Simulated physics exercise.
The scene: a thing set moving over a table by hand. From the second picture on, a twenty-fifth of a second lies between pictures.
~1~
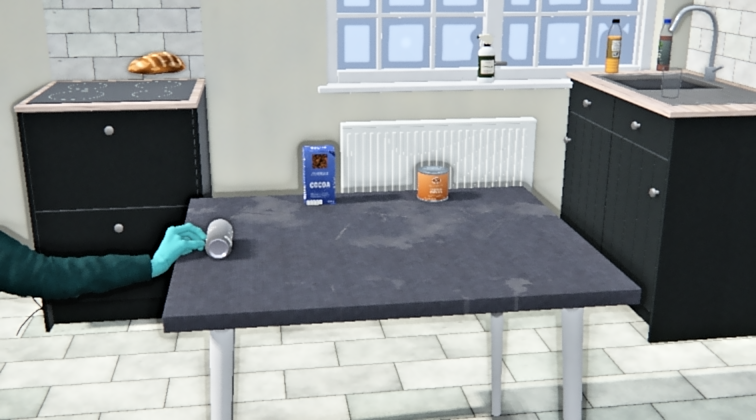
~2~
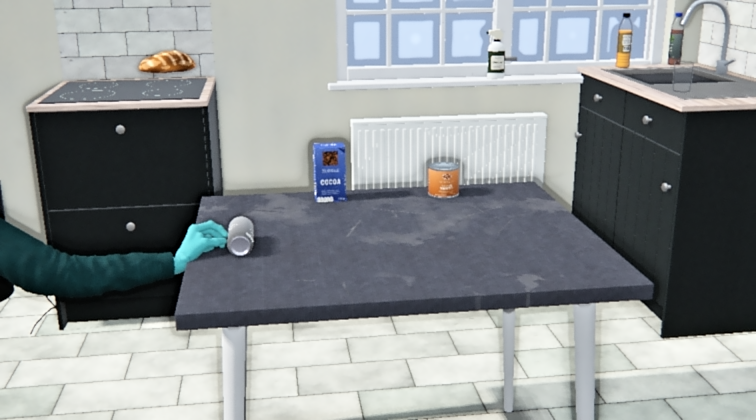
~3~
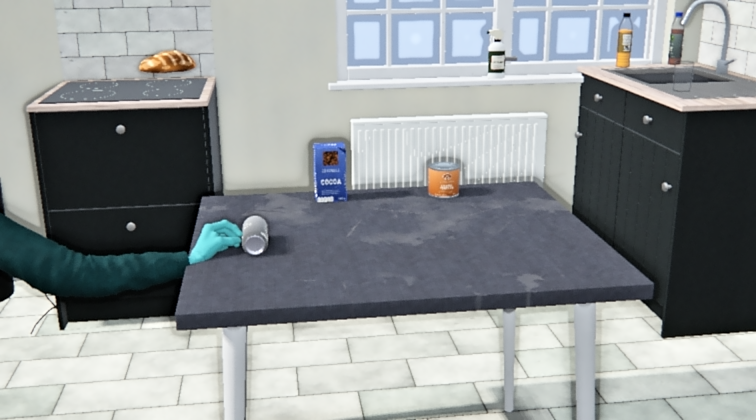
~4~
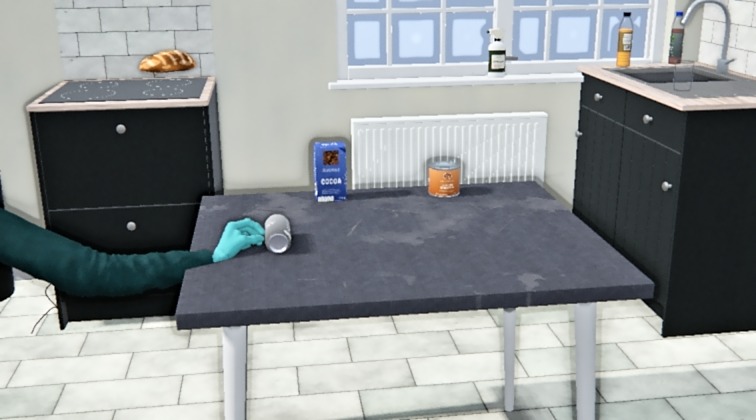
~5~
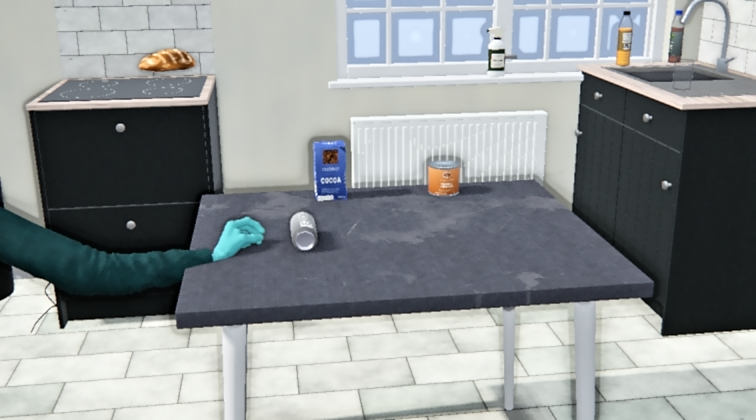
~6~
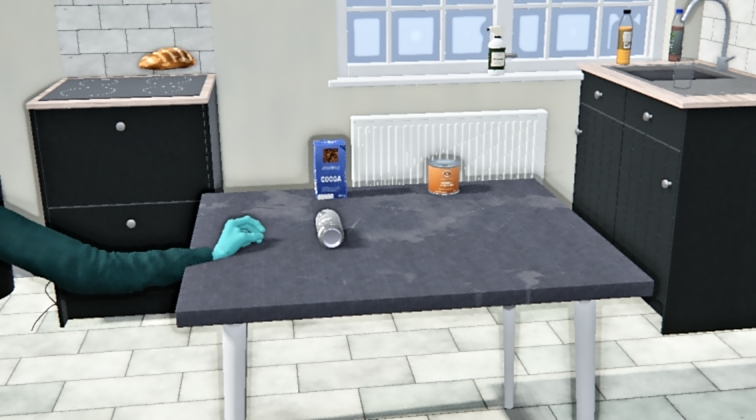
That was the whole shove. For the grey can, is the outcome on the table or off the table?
The grey can drops to the floor.
Then, 0.20 s later than the last frame, grey can moved well along near (453, 222).
Then, 0.40 s later than the last frame, grey can moved well along near (568, 215).
Then, 0.70 s later than the last frame, grey can now off the table.
Then, 0.90 s later than the last frame, things are still on the move.
When it is over, off the table, grey can.
